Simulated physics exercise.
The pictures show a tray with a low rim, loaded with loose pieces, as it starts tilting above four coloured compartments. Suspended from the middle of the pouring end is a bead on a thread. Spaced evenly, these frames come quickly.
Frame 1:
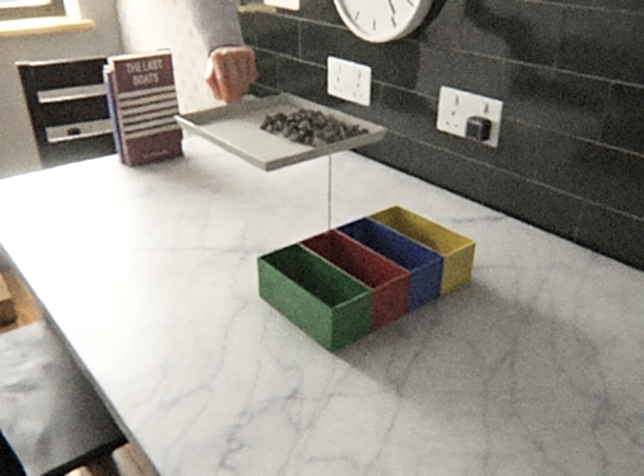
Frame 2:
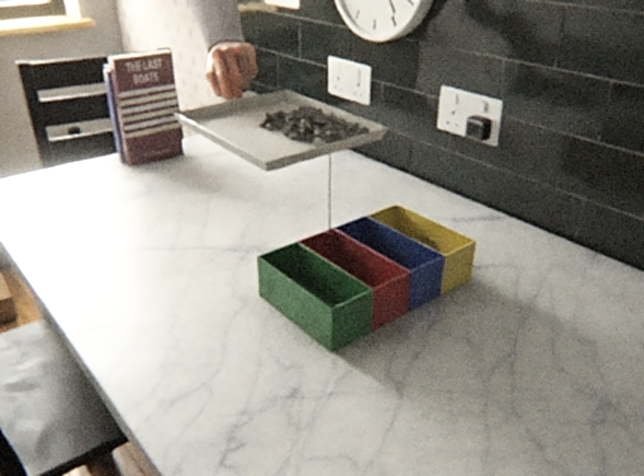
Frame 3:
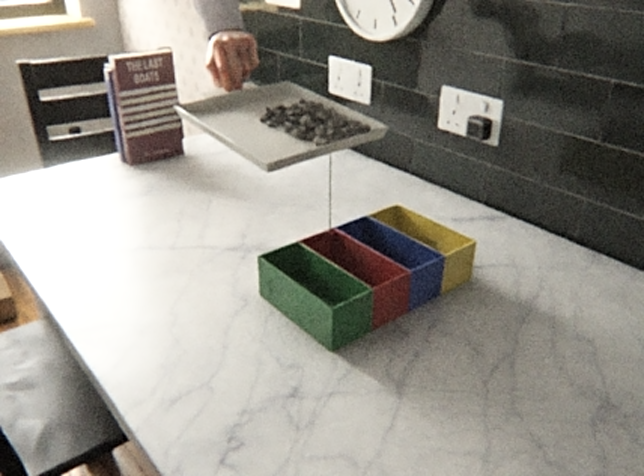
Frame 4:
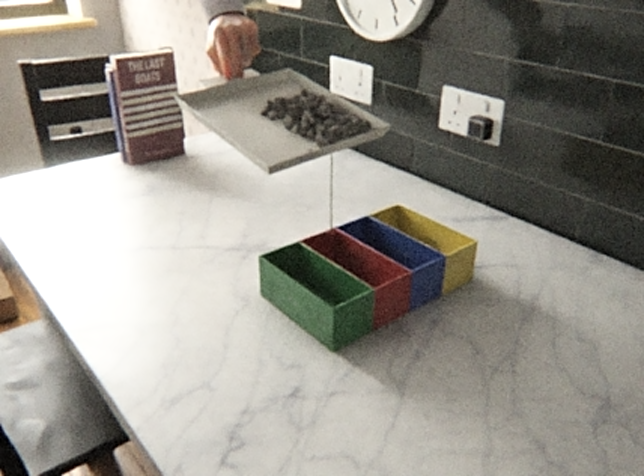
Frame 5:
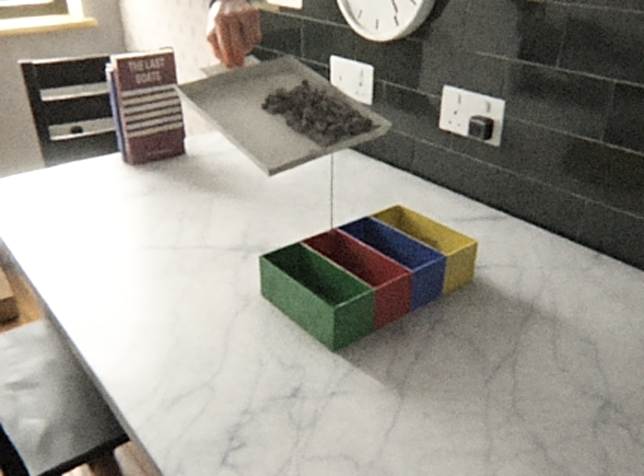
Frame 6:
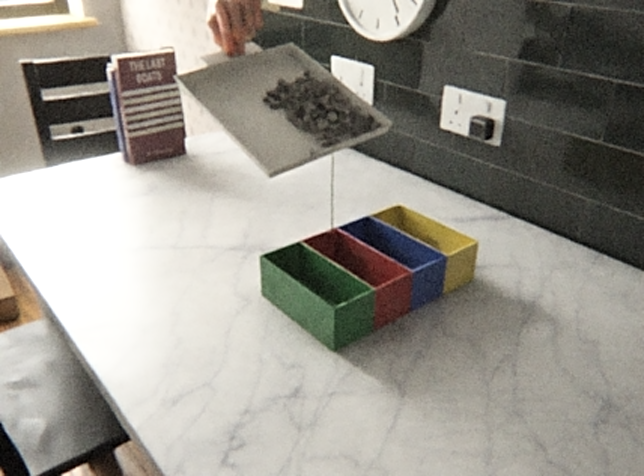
Kitchen table, a hand raising the back of a tray of dark loose pieces, gradually tilting it above four coloured compartments.
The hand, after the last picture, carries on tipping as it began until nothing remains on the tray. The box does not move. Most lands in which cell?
In the green cell.
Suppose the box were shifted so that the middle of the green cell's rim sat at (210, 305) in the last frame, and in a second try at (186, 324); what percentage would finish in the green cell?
Close to 0 in a hundred, then close to 0 in a hundred.
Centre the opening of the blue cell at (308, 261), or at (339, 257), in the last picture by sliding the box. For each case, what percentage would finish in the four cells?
You'd see roughly 100 per cent first and roughly 100 per cent second.
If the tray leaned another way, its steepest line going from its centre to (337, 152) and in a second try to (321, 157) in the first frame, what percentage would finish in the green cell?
I'd say roughly 0 percent with the first slope, 30 percent with the other.
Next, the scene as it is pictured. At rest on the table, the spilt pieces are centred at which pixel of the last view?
Middle in the last view: Roughly (272, 354).
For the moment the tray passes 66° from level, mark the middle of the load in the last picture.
(322, 142).
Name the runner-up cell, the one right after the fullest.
The runner-up is the cell in red.
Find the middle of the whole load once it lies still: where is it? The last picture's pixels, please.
I'd mark it at roughly (320, 311).
Shortly afterwards, tray tipped steeply; all but a few on the tray; a little falling or outside the box.
Next, tray tipped past a quarter turn; only a few on the tray; near half in the green cell; near a quarter in the red cell; a little in the blue cell; near a quarter falling or outside the box.
Some moments later, tray tipped past a quarter turn; near half in the green cell; near a quarter in the red cell; a little in the blue cell; near a quarter falling or outside the box.
In the end, tray tipped past a quarter turn; near half in the green cell; near a quarter in the red cell; a little in the blue cell; none at all in the yellow cell; near a quarter outside the box.
